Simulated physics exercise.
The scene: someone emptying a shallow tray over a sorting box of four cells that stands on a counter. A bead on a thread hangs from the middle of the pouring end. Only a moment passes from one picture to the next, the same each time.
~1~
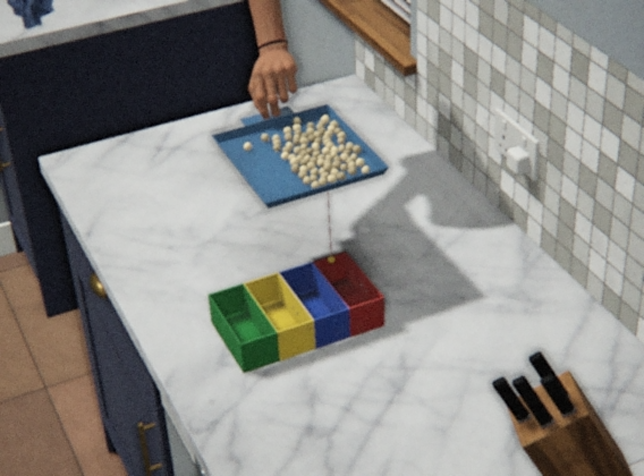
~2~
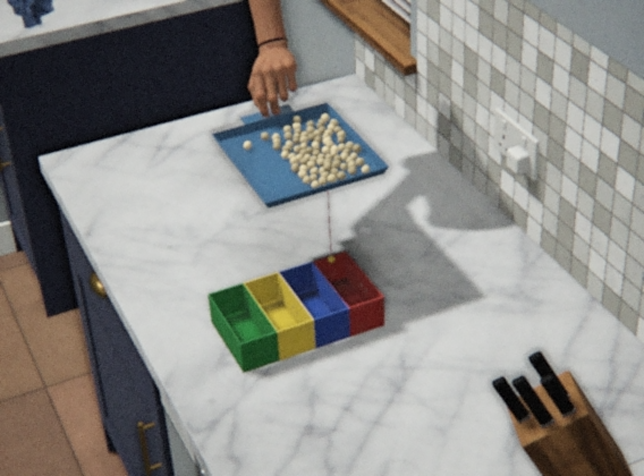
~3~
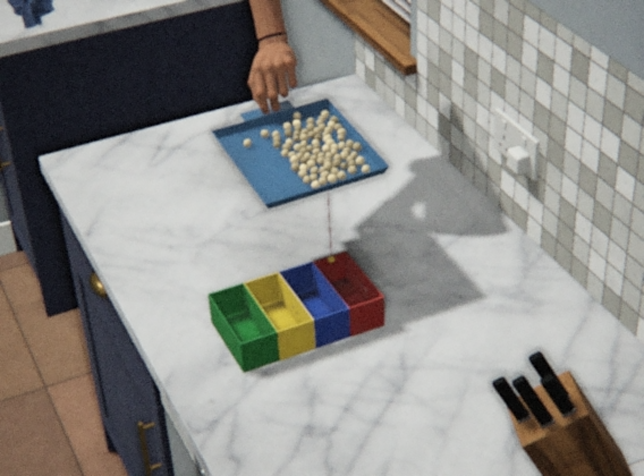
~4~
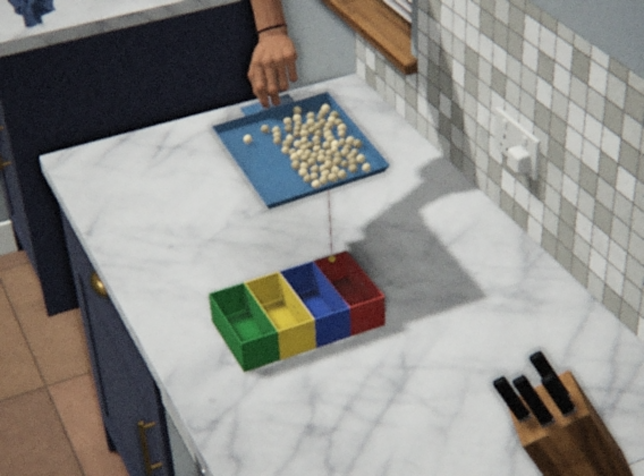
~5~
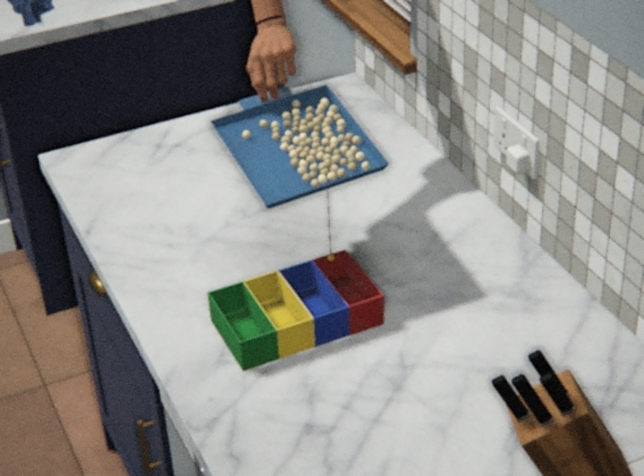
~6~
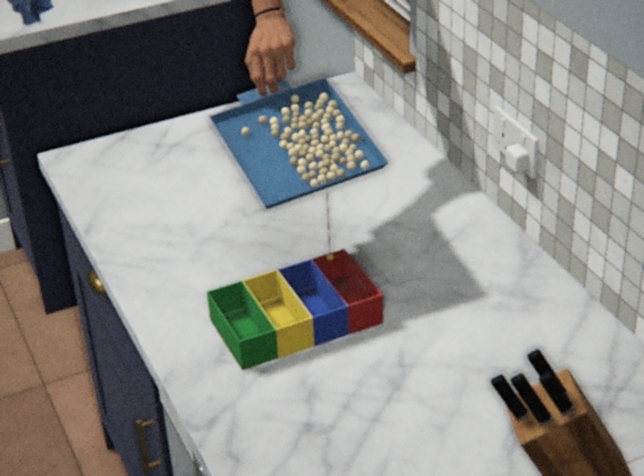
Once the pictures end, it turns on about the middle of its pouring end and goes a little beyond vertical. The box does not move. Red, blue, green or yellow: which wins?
The yellow one ends fullest.
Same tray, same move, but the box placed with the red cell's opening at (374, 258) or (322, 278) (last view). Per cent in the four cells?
The first gives 100 %, the second 90 %.
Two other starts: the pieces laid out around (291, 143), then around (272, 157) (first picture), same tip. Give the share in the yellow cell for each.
Near 50 % and 60 %.
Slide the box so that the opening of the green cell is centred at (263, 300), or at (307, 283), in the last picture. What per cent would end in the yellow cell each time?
About 40 and 10 per cent.
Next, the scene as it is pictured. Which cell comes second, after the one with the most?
In second place: The blue one.
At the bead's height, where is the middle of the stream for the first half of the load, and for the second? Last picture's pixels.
At about (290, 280), then at (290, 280).
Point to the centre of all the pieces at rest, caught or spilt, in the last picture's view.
Roughly at (293, 320).
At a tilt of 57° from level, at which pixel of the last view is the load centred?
Near (305, 179).
Soon, tray tipped steeply; most on the tray; a small part in the yellow cell; a stray few in the blue cell; a stray few falling or outside the box.
A while on, tray tipped right over; about half in the yellow cell; about a third in the blue cell; a small part in the red cell; a stray few in the green cell; a stray few falling or outside the box.
Towards the end, tray tipped past a quarter turn; about half in the yellow cell; about a third in the blue cell; a small part in the red cell; a stray few in the green cell.
Finally, tray tipped past a quarter turn; about half in the yellow cell; about a third in the blue cell; a small part in the red cell; a stray few in the green cell.
